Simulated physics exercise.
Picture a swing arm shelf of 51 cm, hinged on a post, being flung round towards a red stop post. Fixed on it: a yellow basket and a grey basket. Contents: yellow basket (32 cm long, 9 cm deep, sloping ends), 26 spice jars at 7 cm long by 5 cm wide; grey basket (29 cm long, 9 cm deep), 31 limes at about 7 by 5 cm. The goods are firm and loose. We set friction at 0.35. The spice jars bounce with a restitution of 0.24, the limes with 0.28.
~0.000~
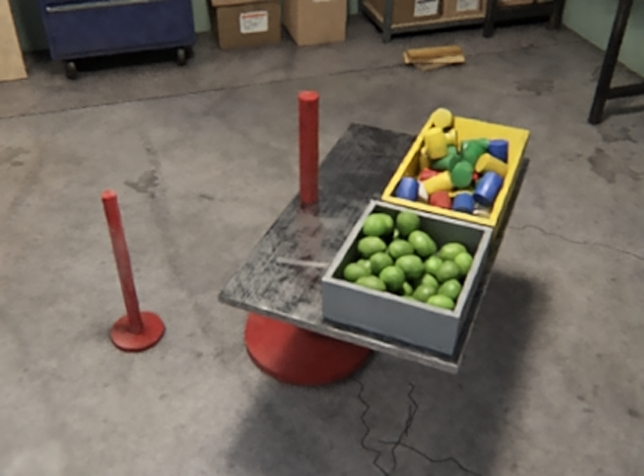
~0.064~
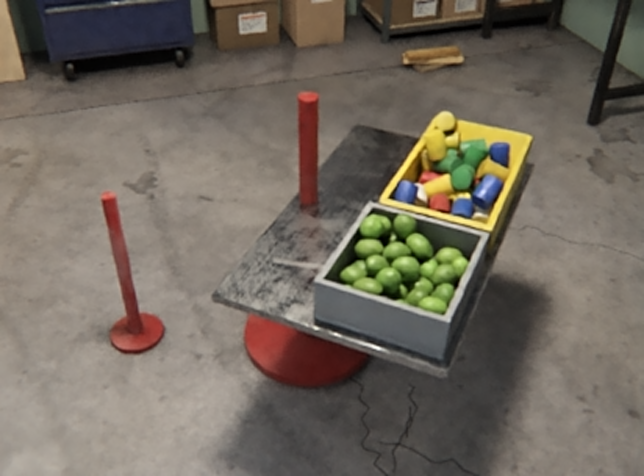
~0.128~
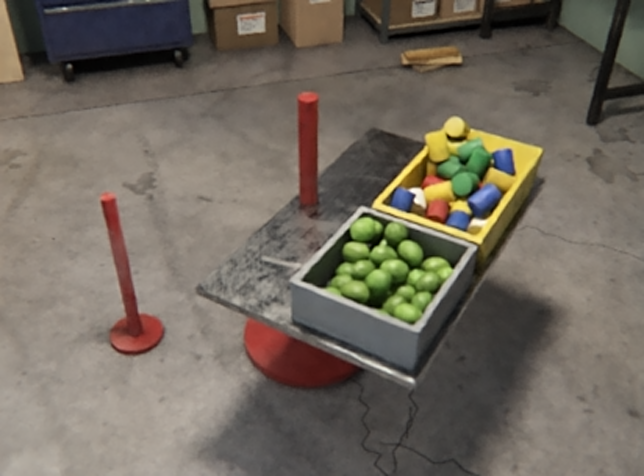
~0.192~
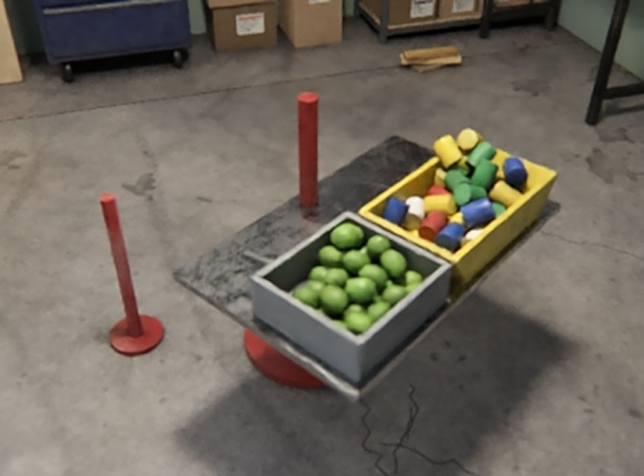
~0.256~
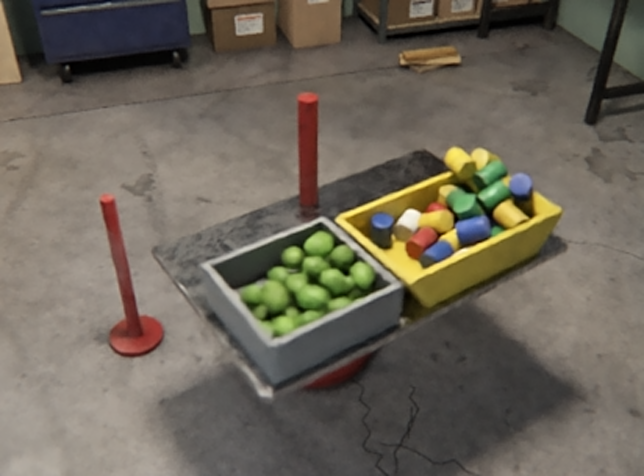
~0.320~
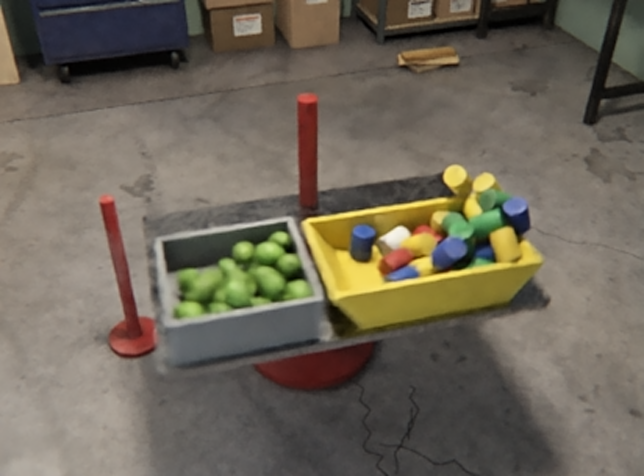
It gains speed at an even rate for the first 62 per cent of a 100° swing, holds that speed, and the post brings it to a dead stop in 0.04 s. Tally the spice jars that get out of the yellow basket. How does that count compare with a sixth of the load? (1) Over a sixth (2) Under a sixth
Over a sixth (1).
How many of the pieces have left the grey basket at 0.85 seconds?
The grey basket is at around 4.
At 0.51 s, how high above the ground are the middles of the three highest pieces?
Their middles average near 70 cm high.
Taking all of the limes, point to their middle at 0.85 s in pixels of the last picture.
I'd put it close to (141, 221).
After 0.43 s, it reaches the stop.
After 0.51 s, the yellow basket is down by 7 of 26 and the grey basket is down by 2 of 31.
After 0.63 s, the yellow basket is down by 9 of 26 and the grey basket is down by 4 of 31.
After 0.85 s, the yellow basket is down by 10 of 26 and the grey basket is down by 4 of 31.
Outcome (at 1.28 s), the yellow basket is down by 10 of 26 and the grey basket is down by 4 of 31. Asked share, 10 of 26, 38 per cent.
